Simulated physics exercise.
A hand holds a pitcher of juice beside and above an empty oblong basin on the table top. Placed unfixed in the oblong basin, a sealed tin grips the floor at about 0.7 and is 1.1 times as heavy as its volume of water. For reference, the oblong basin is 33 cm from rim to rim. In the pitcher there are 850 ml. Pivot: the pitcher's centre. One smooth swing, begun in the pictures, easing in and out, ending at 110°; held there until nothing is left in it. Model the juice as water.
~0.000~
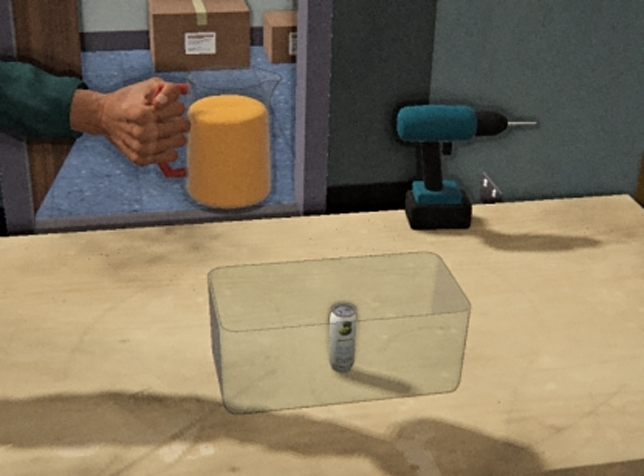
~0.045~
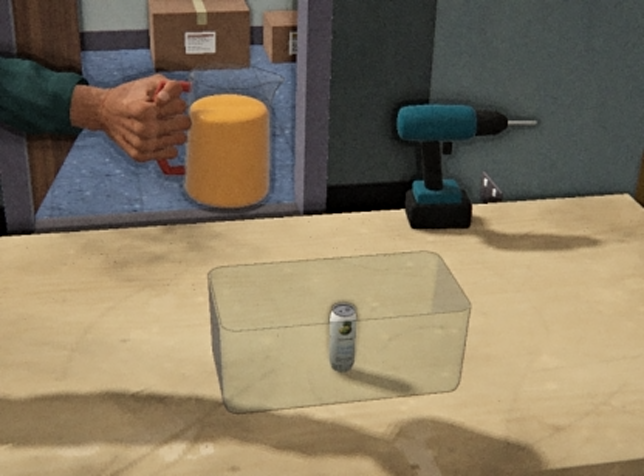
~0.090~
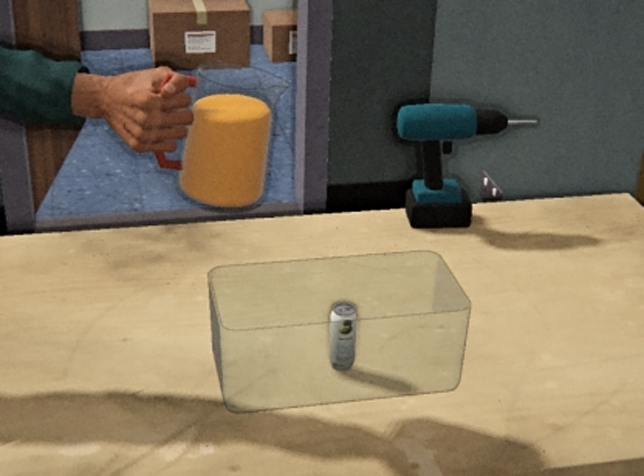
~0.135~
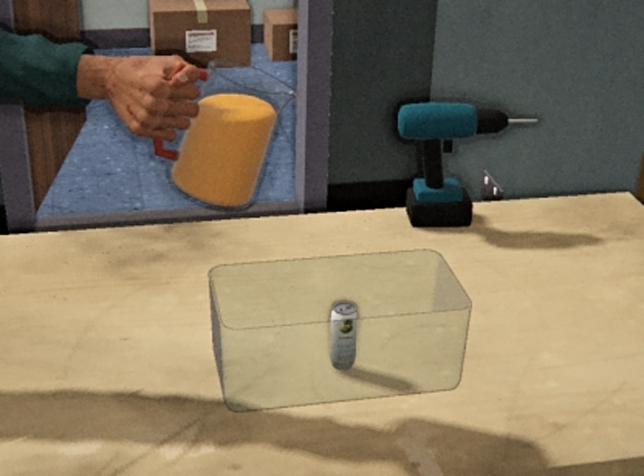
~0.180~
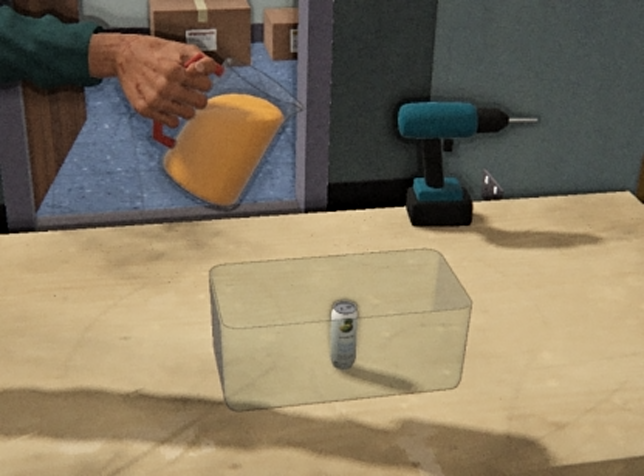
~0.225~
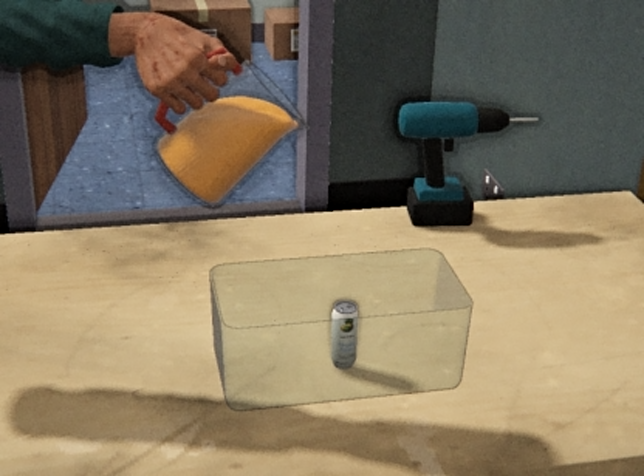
Above a wooden table, a hand steadily tilts a pitcher of orange juice rightward beside a clear basin.
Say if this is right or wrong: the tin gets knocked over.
Wrong, it stays standing.
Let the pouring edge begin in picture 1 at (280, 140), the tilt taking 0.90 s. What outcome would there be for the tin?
Result: Tin tipped over.
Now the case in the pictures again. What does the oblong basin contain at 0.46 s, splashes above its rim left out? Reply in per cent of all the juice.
Roughly 3 percent.
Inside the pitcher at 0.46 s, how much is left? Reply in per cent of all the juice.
Roughly 66 per cent.
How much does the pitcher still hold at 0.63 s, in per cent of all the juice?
Roughly 24 per cent.
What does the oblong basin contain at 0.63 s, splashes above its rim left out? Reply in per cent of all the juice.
Around 44 in a hundred.
After 0.46 s the tilt is 108° and 66 per cent is still to pour; the tin stands where it began.
After 0.63 s the tilt is 110° and 24 per cent is still to pour; the tin stands where it began.
After 0.81 s the tilt is 110° and 6 per cent is still to pour; the tin stands where it began.
After 1.00 s the tilt is 110° and 1 per cent is still to pour; the tin stands where it began.
In the end the tin stands where it began.
